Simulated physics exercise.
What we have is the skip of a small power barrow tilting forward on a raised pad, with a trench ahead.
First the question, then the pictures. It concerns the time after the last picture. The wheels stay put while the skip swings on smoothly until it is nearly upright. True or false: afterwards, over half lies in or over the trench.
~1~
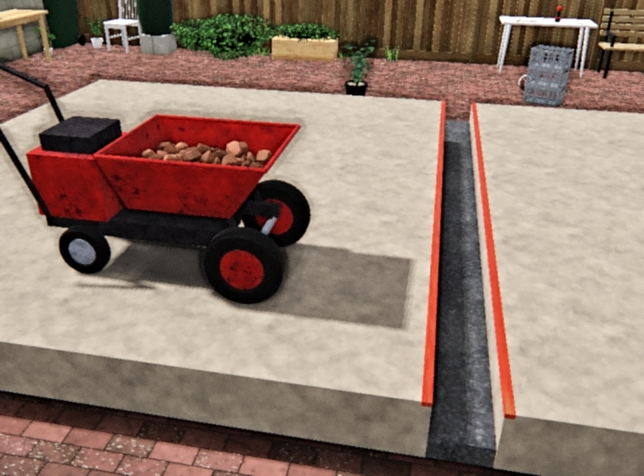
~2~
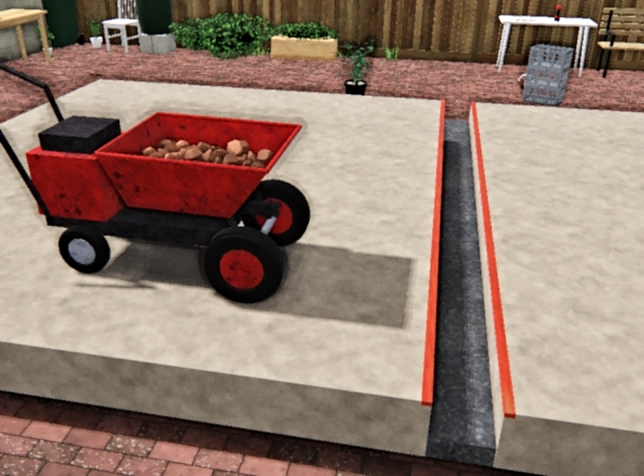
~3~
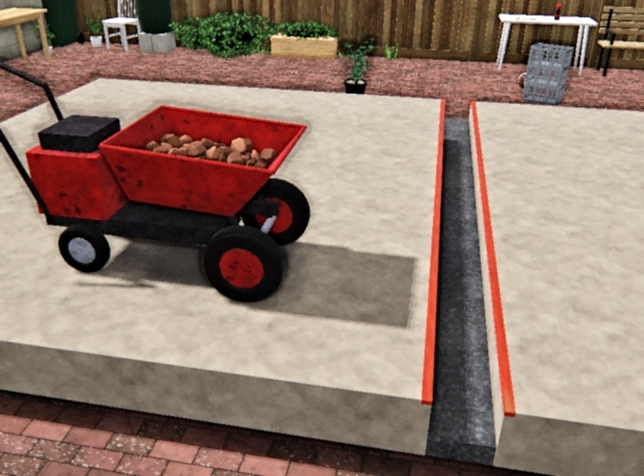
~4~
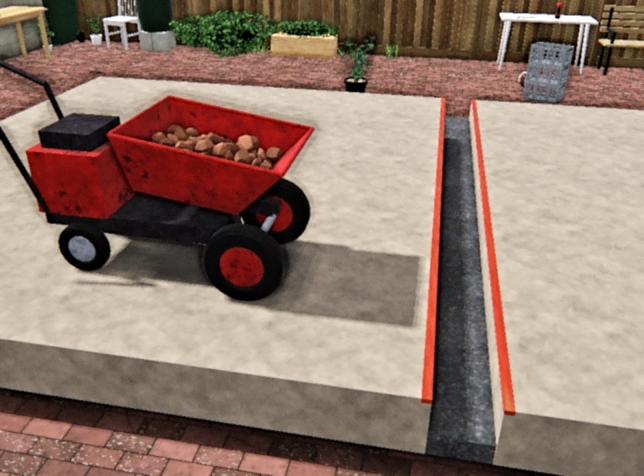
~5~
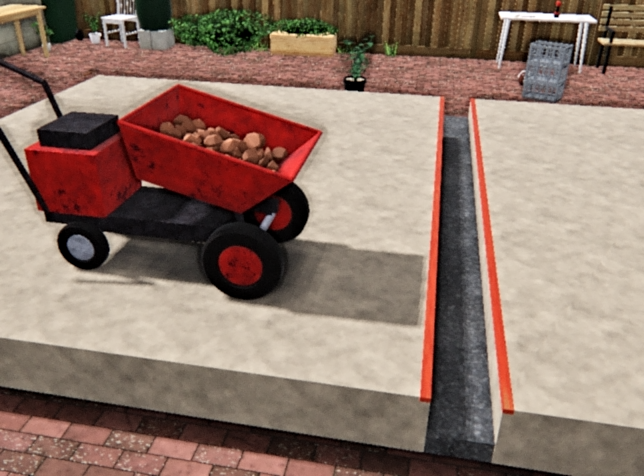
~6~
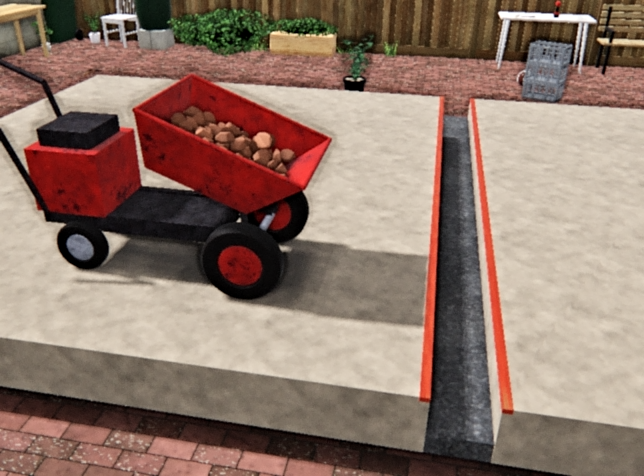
False.
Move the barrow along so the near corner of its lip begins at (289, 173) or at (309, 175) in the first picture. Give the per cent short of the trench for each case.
50 and 40 percent, in that order.
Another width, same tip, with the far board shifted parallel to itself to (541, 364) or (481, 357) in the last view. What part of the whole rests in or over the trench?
20 %, give or take, and then 20 %.
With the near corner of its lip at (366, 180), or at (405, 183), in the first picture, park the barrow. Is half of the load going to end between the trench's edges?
For the first try, past the halfway mark; for the second, shy of half.
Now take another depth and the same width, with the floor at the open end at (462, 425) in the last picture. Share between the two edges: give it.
The share would be around 20 in a hundred.
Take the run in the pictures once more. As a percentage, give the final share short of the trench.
Share: Near 75 %.
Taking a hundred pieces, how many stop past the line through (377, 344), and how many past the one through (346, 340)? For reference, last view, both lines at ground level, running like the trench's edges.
About 60 percent, then about 90 percent.
Just after the last frame, skip tipped steeply; every one in the skip.
A moment on, skip tipped right over; almost all in the skip; about a tenth short of the trench; just a few falling.
Further on, skip tipped right over; about a tenth in the skip; roughly two thirds short of the trench; roughly a quarter in or heaped over the trench.
When it is over, skip tipped right over; just a few in the skip; the larger part short of the trench; roughly a quarter in or heaped over the trench; not one beyond it.
